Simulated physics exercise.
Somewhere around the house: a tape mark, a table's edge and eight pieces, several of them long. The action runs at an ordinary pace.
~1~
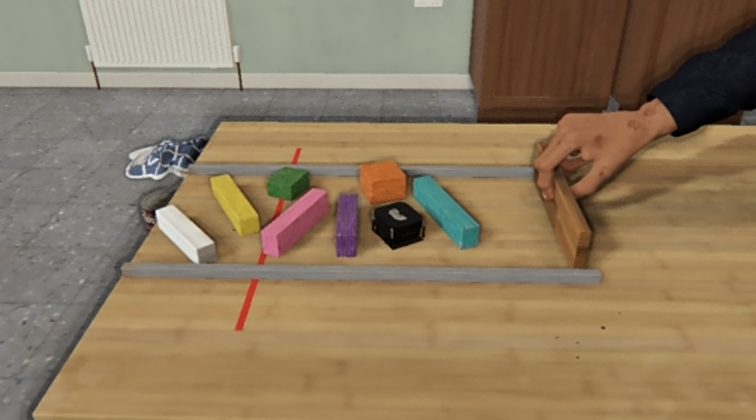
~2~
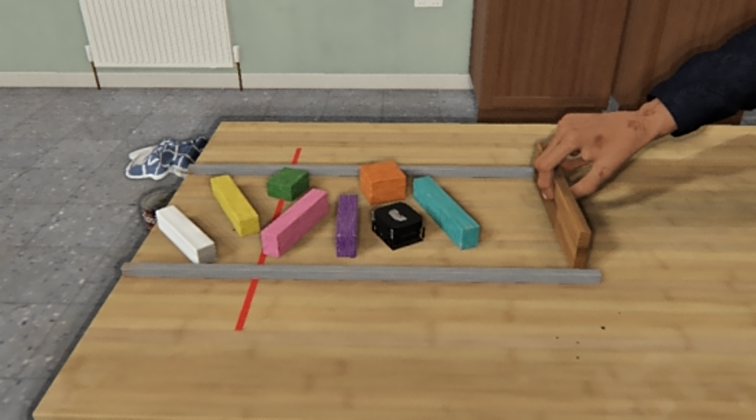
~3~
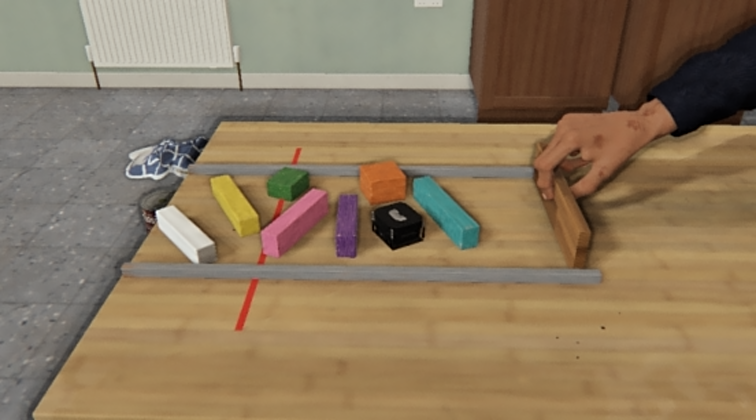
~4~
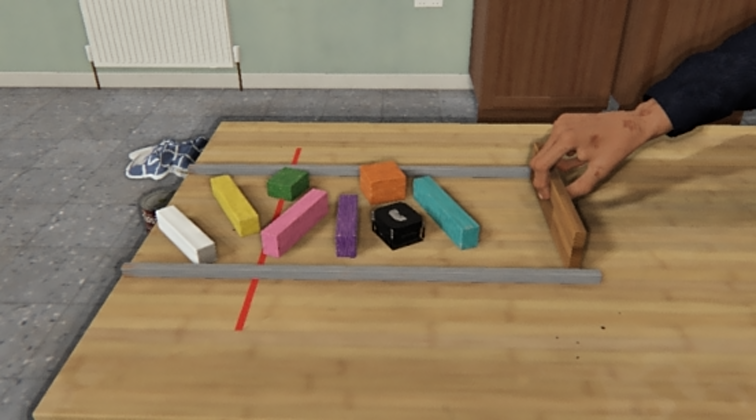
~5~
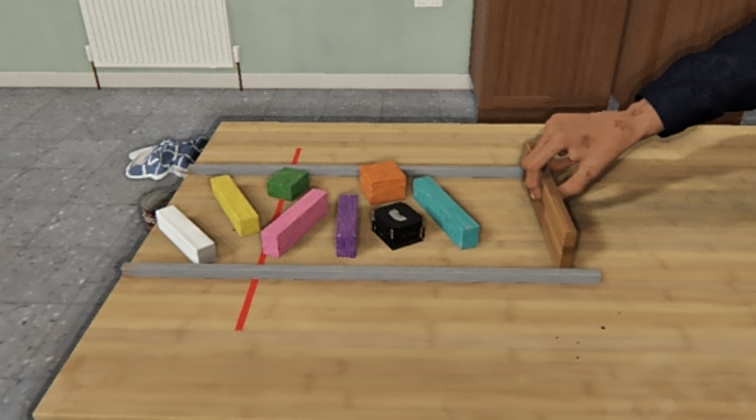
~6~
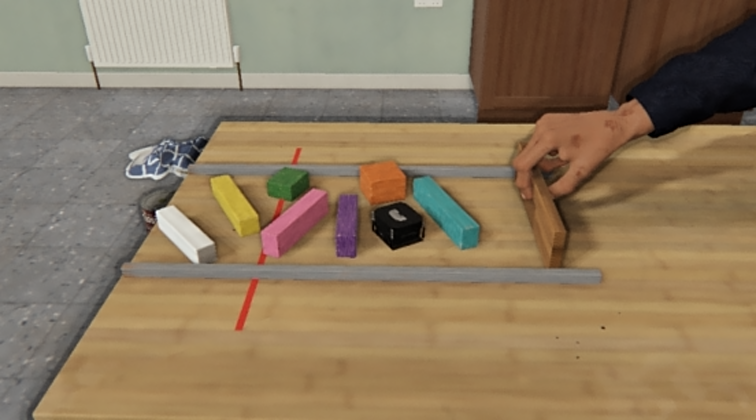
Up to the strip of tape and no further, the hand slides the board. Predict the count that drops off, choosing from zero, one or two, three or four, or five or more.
The count is zero.
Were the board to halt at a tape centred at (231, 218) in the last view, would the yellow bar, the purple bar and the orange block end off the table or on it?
The yellow bar topples off; the purple bar stays put; and the orange block stays put.
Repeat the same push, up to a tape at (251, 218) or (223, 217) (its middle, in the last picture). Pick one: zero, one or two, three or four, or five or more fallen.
One after the other: Just one or two, then 3 or 4.
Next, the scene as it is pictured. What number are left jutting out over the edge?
The overhang total is 1.
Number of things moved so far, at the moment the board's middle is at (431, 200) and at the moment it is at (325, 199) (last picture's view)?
Tally: First 2; then 7.
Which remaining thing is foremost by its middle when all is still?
The white stick is the one you want.
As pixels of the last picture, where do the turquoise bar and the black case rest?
In order, first (266, 211), then (234, 223).
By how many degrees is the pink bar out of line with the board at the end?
It works out to near 0°.
Early on, none off yet; white stick at rest near (186, 235); yellow bar at rest near (234, 204); green block at rest near (288, 184).
Finally, the number that fall off is zero.
